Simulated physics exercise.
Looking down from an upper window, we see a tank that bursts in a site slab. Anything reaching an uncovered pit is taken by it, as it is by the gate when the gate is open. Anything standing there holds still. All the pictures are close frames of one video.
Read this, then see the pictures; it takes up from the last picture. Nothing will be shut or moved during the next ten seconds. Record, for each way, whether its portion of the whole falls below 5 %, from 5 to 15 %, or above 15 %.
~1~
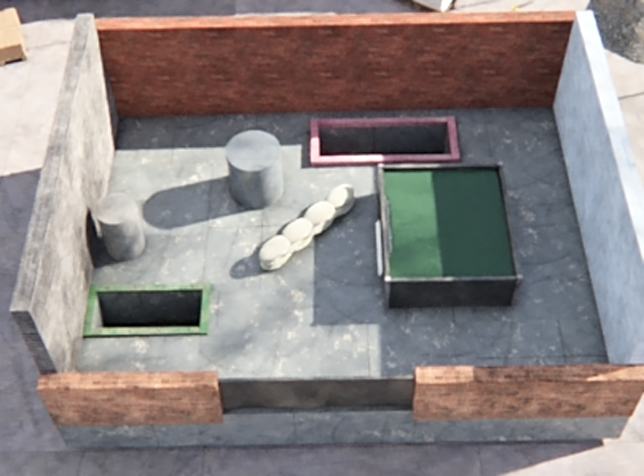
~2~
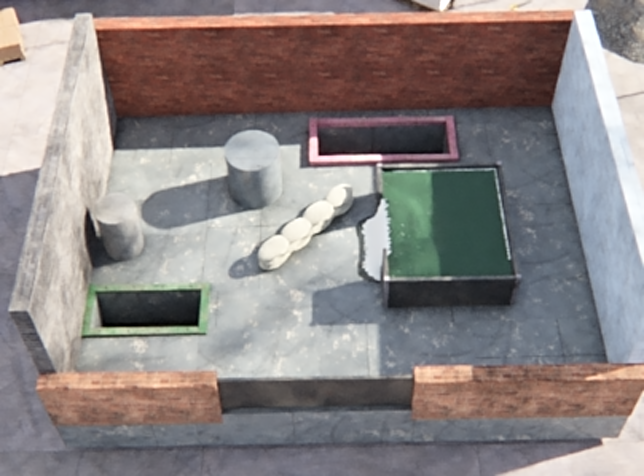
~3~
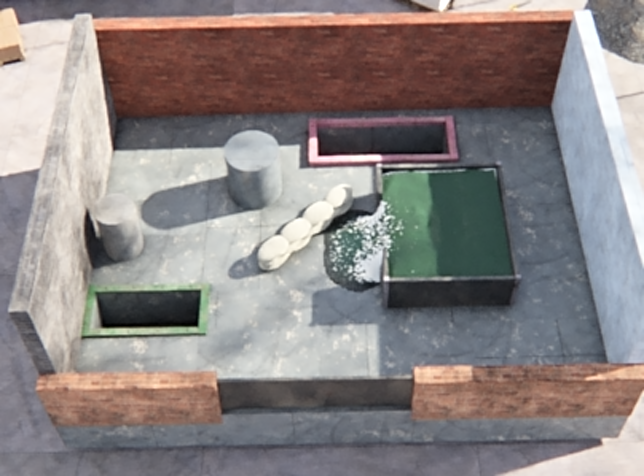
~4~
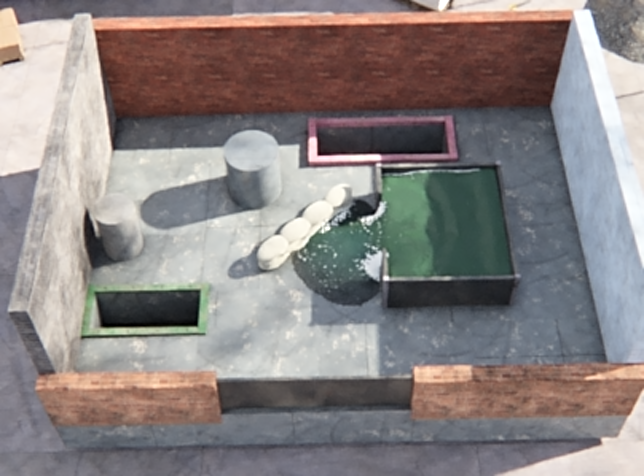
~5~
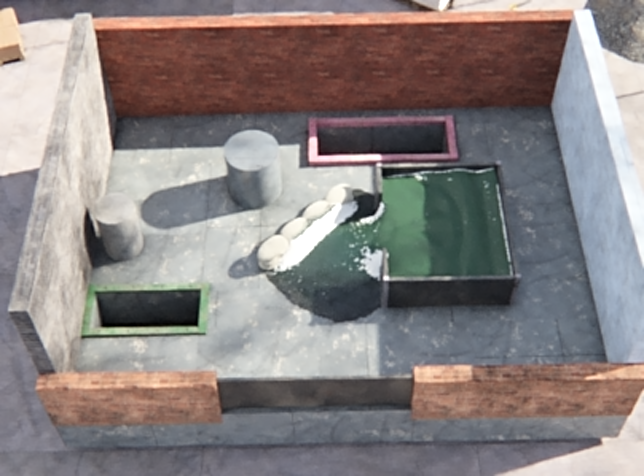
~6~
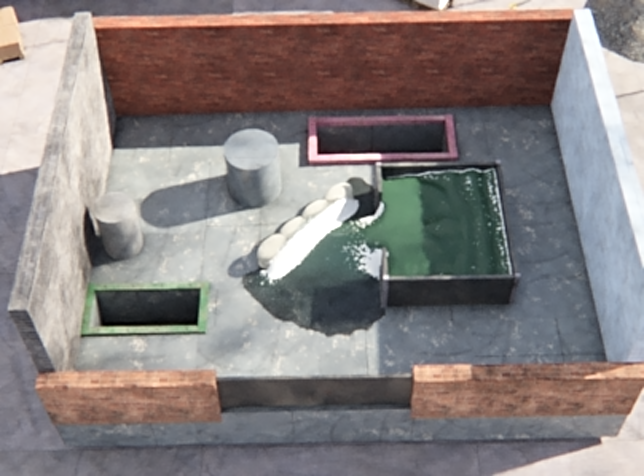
One by one: The gate accounts for a negligible part - below five per cent, the green pit accounts for a substantial part - beyond fifteen per cent, the pink pit accounts for a negligible part - below five per cent.
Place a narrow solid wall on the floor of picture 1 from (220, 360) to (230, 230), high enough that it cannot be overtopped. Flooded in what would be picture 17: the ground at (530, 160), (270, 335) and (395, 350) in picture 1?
Spared; swamped; spared.
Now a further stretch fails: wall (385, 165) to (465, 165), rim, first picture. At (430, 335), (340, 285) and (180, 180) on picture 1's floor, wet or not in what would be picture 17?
Point 1: Unwetted; point 2: Unwetted; point 3: Unwetted.
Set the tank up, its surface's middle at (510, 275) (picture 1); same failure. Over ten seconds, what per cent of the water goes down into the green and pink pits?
Ten seconds on: Green pit 40 percent, pink pit 0 percent.
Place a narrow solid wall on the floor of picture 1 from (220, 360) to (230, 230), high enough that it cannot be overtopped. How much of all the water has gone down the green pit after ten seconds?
Share for green - 20 in a hundred.
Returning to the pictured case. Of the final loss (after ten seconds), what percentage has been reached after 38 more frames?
I'd put it near 60 in a hundred.
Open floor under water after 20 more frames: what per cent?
The answer is around 35 per cent.
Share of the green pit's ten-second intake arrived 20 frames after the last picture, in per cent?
It would be roughly 20 percent of the ten-second total.
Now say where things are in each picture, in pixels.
The first frame shows the open tank at (446, 223) is whole and still.
In the second frame, water pours out at (384, 238) and has run to (374, 277).
In the third frame, the front is at (332, 225), out from the gap at (383, 240).
In the fourth frame, water pours out at (383, 240) and has run to (297, 260).
In the fifth frame, the front is at (274, 276), out from the gap at (383, 239).
In the sixth frame, the front is at (249, 282), out from the gap at (383, 238).
A moment on, water covers 20 % of the floor; the gate 0 %, the green pit 1 %, the pink pit 0 %.
Next, water covers 25 % of the floor; the gate 0 %, the green pit 2 %, the pink pit 0 %.
Then, water covers 35 % of the floor; the gate 0 %, the green pit 8 %, the pink pit 1 %.
Later, water covers 55 % of the floor; the gate 0 %, the green pit 23 %, the pink pit 1 %.
In the end, water covers 65 % of the floor; the gate 0 %, the green pit 38 %, the pink pit 1 %.
